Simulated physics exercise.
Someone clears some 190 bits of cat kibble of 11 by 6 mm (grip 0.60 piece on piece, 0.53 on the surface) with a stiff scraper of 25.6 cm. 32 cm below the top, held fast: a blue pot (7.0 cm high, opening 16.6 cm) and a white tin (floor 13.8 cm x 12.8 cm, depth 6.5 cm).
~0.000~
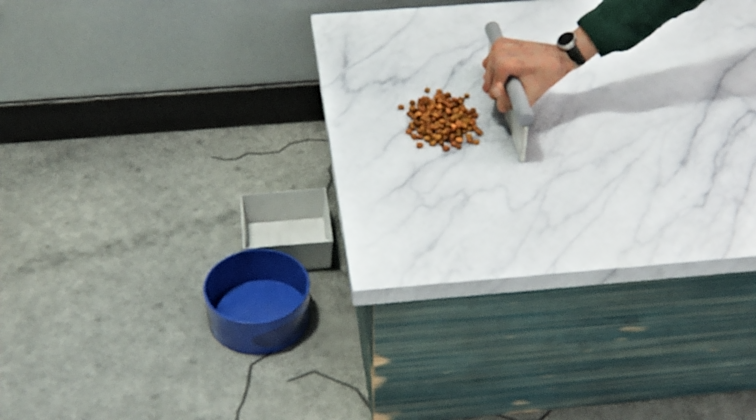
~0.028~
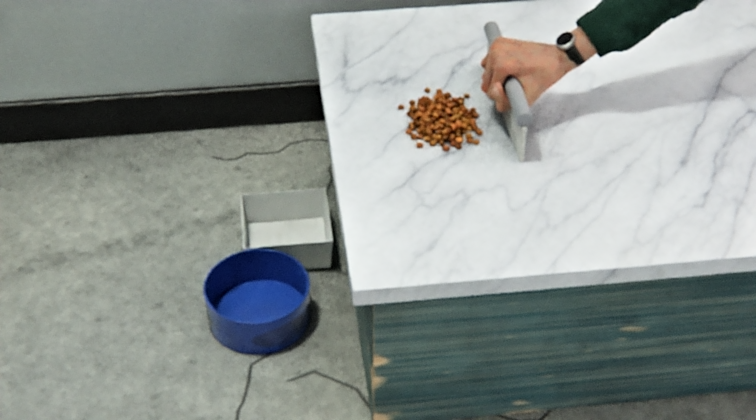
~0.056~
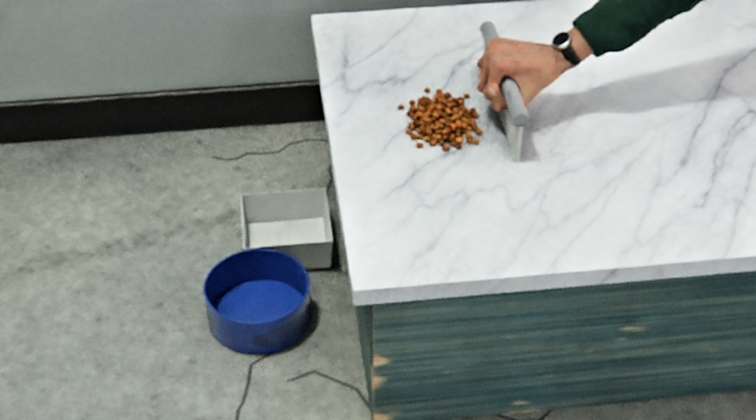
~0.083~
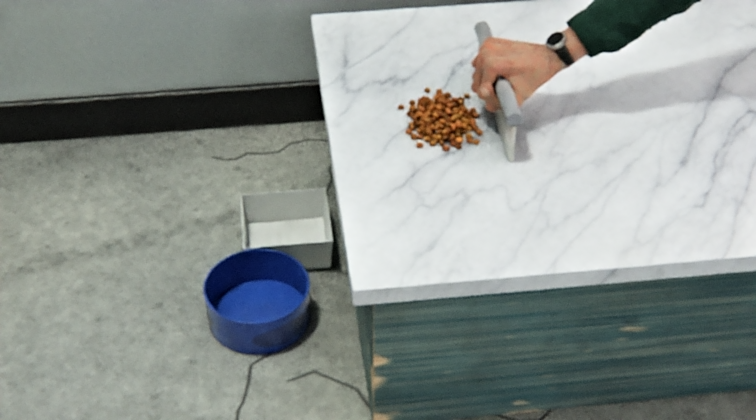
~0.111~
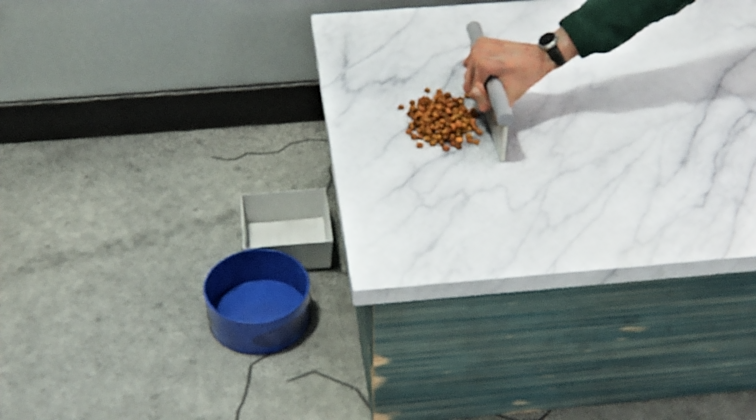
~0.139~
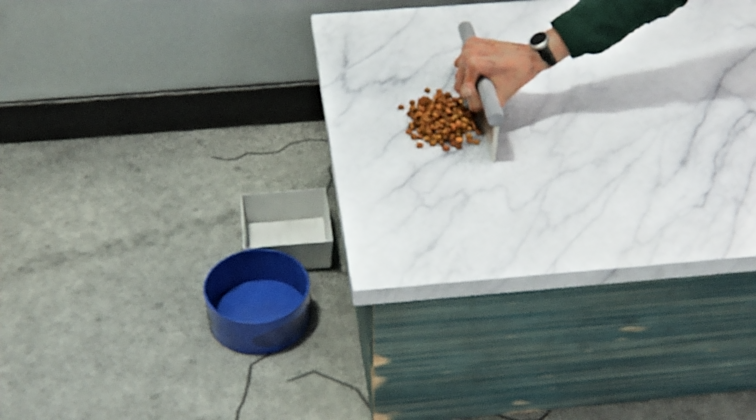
A hand slides a gray scraper left across a marble countertop to a pile of brown kibble.
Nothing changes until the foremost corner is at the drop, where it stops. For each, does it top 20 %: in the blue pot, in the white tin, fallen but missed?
Blue pot: Above, white tin: Above, missed: Below.
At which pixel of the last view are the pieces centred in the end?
Around (265, 268).
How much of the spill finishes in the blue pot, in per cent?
About 30 per cent.
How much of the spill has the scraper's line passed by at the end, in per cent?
About 5 per cent.
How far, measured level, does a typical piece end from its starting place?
Roughly 30 cm.
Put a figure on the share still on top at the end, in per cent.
Some 5 per cent.
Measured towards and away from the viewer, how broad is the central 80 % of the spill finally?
Some 22 cm.
After 0.39 s, scraper 16 cm from its start, spill 15 cm wide; still on top 100 %.
After 0.65 s, scraper 27 cm from its start, spill 17 cm wide; off the edge, not caught 65 %, still on top 35 %.
Then, at 0.87 s, scraper 28 cm from its start, spill 20 cm wide; blue pot 30 %, white tin 55 %, off the edge, not caught 10 %, still on top 5 %.
At rest (1.7 s), blue pot 30 %, white tin 55 %, fallen but missed 15 %, still on top 5 %.
